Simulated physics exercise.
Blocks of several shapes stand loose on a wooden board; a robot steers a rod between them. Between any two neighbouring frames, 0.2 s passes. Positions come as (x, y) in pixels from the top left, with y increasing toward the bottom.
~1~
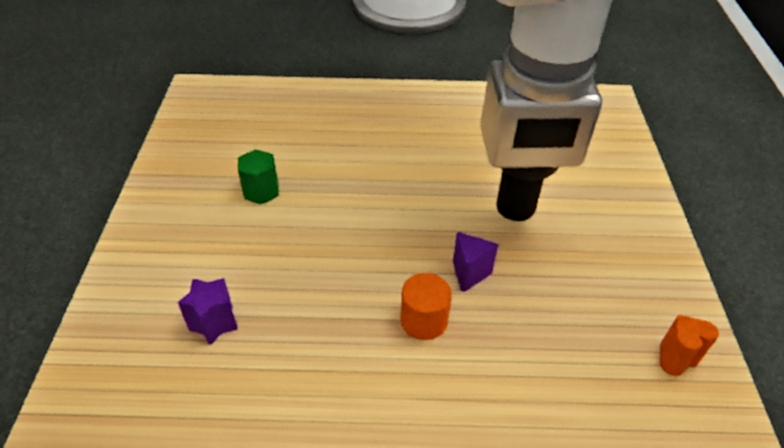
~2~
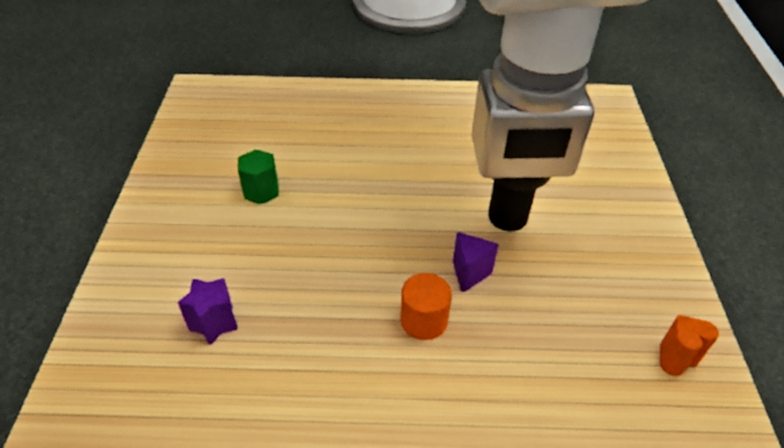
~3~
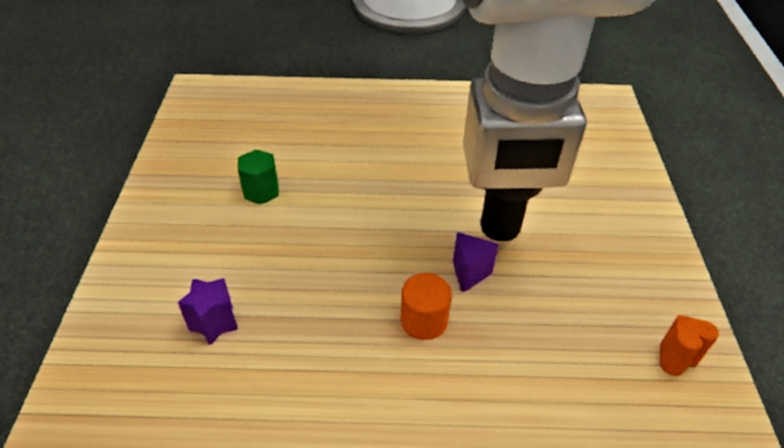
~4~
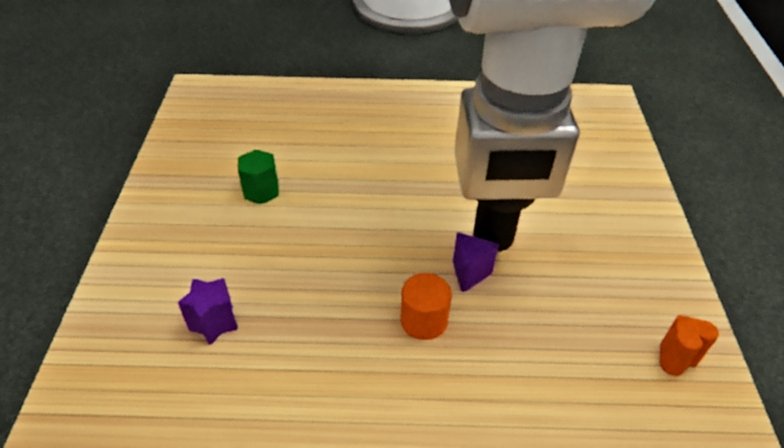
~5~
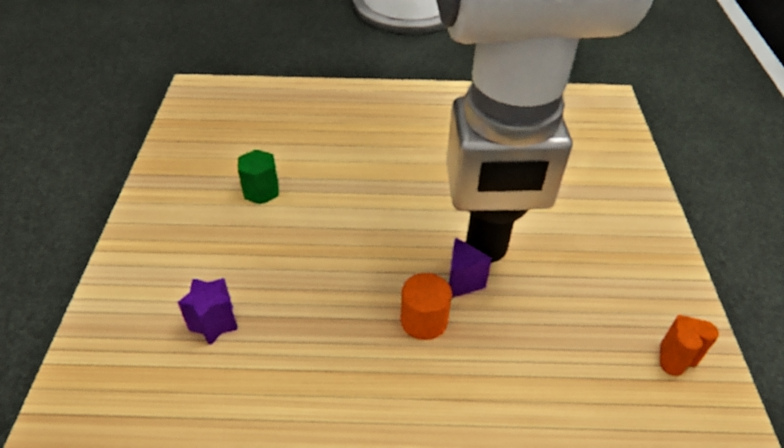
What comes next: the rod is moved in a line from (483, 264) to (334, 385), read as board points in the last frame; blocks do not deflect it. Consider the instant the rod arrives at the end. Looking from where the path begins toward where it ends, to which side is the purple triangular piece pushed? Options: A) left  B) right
My answer is option B.
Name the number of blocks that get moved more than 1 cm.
Most likely two.
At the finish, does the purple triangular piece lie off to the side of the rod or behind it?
Yes, that is how it ends up.
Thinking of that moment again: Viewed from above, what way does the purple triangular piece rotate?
It ends up turned clockwise.
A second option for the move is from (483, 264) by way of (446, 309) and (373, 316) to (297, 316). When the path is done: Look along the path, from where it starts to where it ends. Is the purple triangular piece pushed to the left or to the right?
The shift is to the right of that direction.
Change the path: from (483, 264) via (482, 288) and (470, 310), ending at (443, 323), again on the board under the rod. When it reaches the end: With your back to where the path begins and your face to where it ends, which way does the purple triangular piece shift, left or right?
Seen from start to end, it moves right.
On the path given first. One third of the way, rod at (440, 285); orange cylinder at (387, 327); purple triangular piece at (416, 292).
Two thirds of the way, rod at (389, 326); orange cylinder at (351, 354); purple triangular piece at (349, 315), turned 30° clockwise.
At the end, rod at (332, 371); orange cylinder at (302, 404); purple triangular piece at (315, 324), turned 95° clockwise.
